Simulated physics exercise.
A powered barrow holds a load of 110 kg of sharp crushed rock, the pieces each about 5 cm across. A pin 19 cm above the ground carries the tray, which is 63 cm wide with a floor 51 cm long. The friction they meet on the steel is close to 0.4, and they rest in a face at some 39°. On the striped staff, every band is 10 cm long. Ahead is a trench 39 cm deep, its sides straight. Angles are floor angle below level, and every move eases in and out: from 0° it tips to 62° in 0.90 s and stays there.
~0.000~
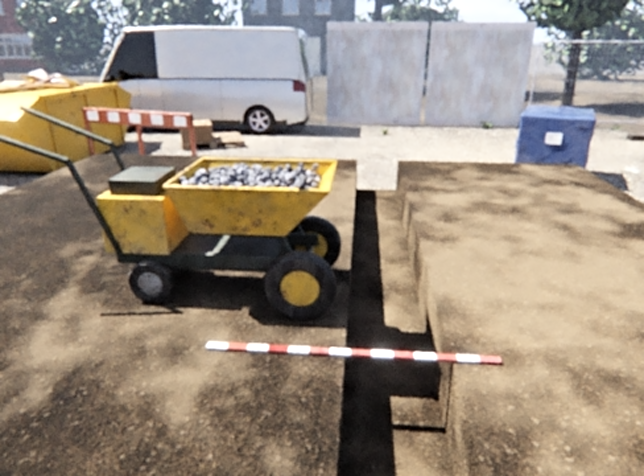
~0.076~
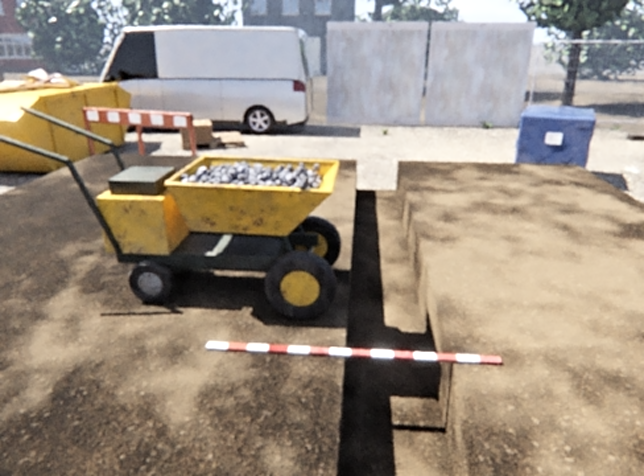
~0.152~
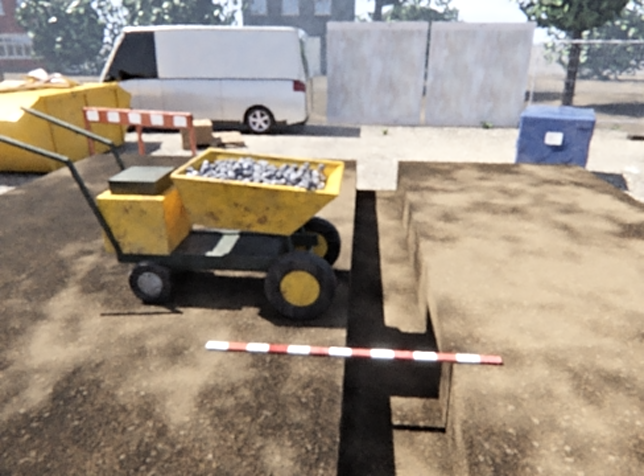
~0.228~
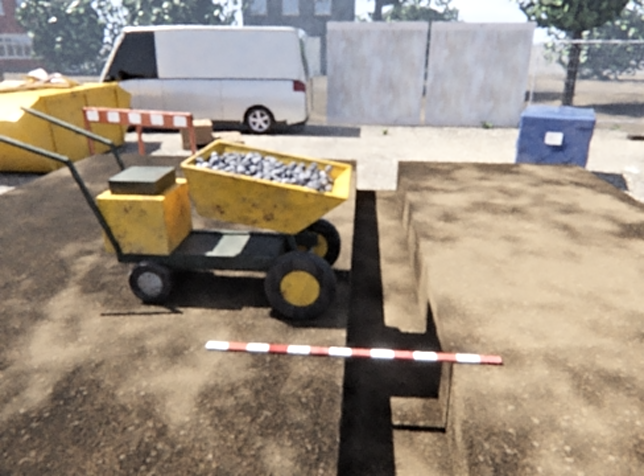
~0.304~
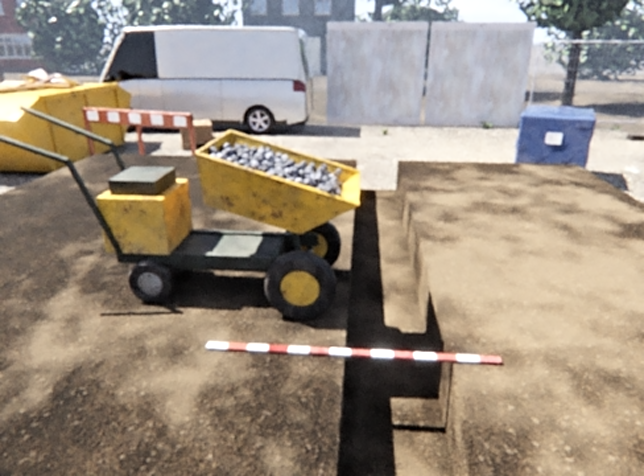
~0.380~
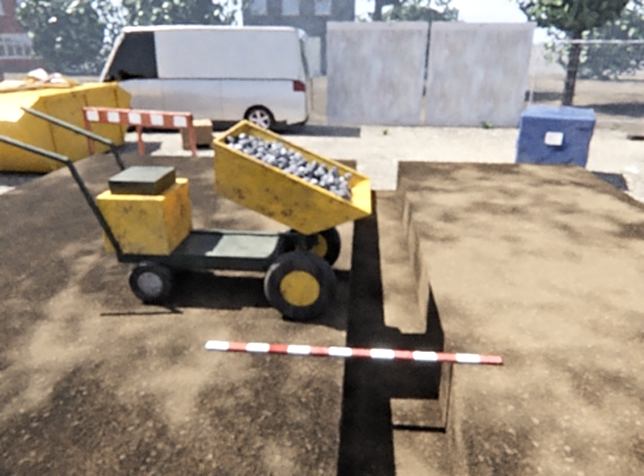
A yellow powered barrow with black wheels and a tray of grey crushed rock stands left of centre on brown earth, seen from the side by a still camera at a sunlit work site. A narrow trench and a red-and-white staff lie to its right, with a white van, grey panels and a blue box behind. The tray tilts steadily forward, its rear rising, while the chassis stays put.
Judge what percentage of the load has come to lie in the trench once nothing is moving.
Roughly 47 in every hundred.
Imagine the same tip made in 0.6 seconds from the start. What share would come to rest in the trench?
It would come to roughly 35 per cent.
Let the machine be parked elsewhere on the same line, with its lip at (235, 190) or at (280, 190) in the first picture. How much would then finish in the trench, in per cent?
I'd say some 60 per cent and some 70 per cent.
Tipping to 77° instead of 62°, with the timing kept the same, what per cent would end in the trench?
Near 60 per cent then.
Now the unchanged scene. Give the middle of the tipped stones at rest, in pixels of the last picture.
Resting centre: About (421, 340).
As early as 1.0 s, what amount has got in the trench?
15 per cent or so by then.
After 0.7 s the floor is at 53°; 100 % in the tray; the foremost stones are at (390, 227).
After 1.0 s the floor is at 62°; 83 % in the tray, 15 % in the trench, 2 % past the trench; the foremost stones are at (451, 301).
After 1.4 s the floor is at 62°; 50 % in the tray, 24 % in the trench, 26 % past the trench; the foremost stones are at (520, 290).
After 3.3 s the floor is at 62°; 28 % in the tray, 47 % in the trench, 25 % past the trench; the foremost stones are at (551, 294).
